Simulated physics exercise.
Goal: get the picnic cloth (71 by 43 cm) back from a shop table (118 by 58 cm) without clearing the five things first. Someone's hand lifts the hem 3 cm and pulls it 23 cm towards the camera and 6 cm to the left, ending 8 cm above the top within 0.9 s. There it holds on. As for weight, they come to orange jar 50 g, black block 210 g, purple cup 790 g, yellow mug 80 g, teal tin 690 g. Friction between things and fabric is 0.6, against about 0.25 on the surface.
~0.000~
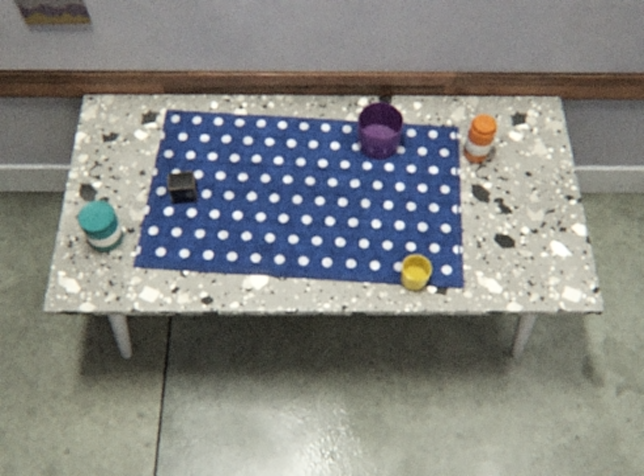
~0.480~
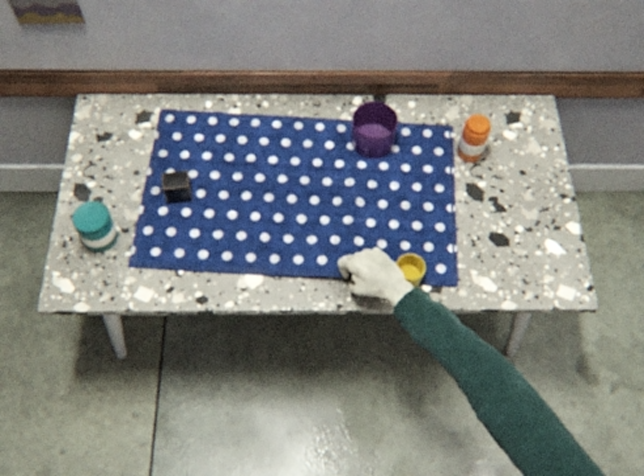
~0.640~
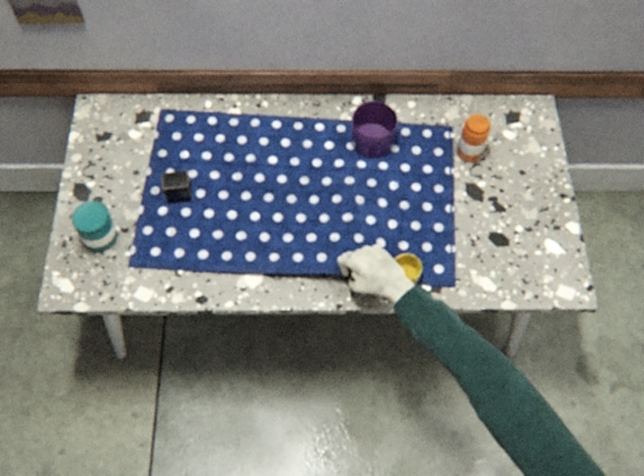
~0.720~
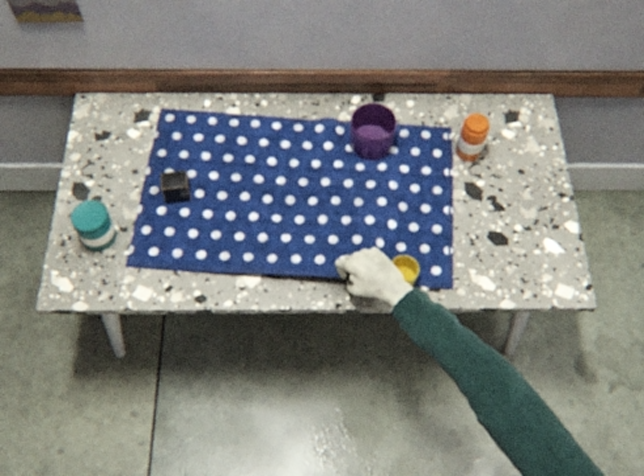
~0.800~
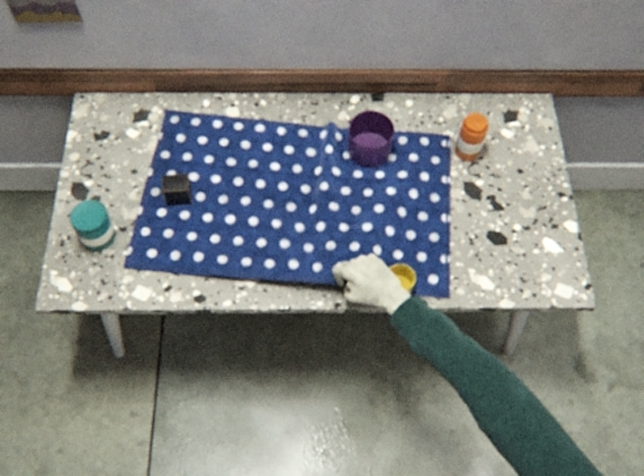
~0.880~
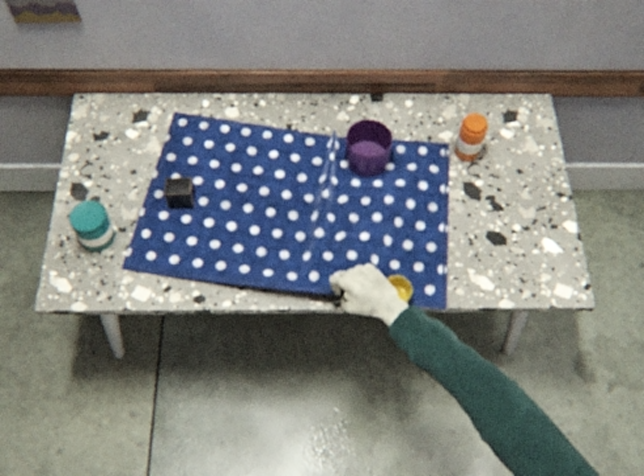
A gloved hand tugging a blue polka-dot cloth slightly towards the camera, shifting the purple cup and yellow mug on it.
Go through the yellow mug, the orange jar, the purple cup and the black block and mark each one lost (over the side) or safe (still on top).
Marks: Yellow mug lost, orange jar safe, purple cup safe, black block safe.
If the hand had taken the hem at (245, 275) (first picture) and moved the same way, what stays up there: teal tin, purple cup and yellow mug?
Note - teal tin: Still on top; purple cup: Still on top; yellow mug: Off the top.
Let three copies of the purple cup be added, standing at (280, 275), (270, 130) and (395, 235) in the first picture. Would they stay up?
In that order: Drops off, remains, falls off.
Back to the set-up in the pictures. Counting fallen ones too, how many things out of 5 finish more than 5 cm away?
The total comes out at 3.
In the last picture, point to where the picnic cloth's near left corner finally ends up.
Near (113, 308).
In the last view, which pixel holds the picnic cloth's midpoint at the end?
It sits near (299, 282) in pixels.
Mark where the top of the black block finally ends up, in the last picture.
Near (186, 238).
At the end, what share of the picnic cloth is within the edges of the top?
Around 70 percent.
At 1.0 s, 95 % of the picnic cloth is still over the top; yellow mug 14 cm off its start, purple cup 12 cm off its start, black block 6 cm off its start.
At 1.2 s, 80 % of the picnic cloth is still over the top; yellow mug over the edge, purple cup 19 cm off its start, black block 10 cm off its start.
At 1.4 s, 75 % of the picnic cloth is still over the top; yellow mug over the edge, purple cup 24 cm off its start at (362, 207), black block 13 cm off its start at (185, 228).
At 1.5 s, 70 % of the picnic cloth is still over the top; yellow mug over the edge, purple cup 26 cm off its start, black block 15 cm off its start.
At 3.1 s, 70 % of the picnic cloth is still over the top; yellow mug over the edge, purple cup 26 cm off its start at (360, 217), black block 15 cm off its start at (186, 238), orange jar 0 cm off its start at (476, 122).
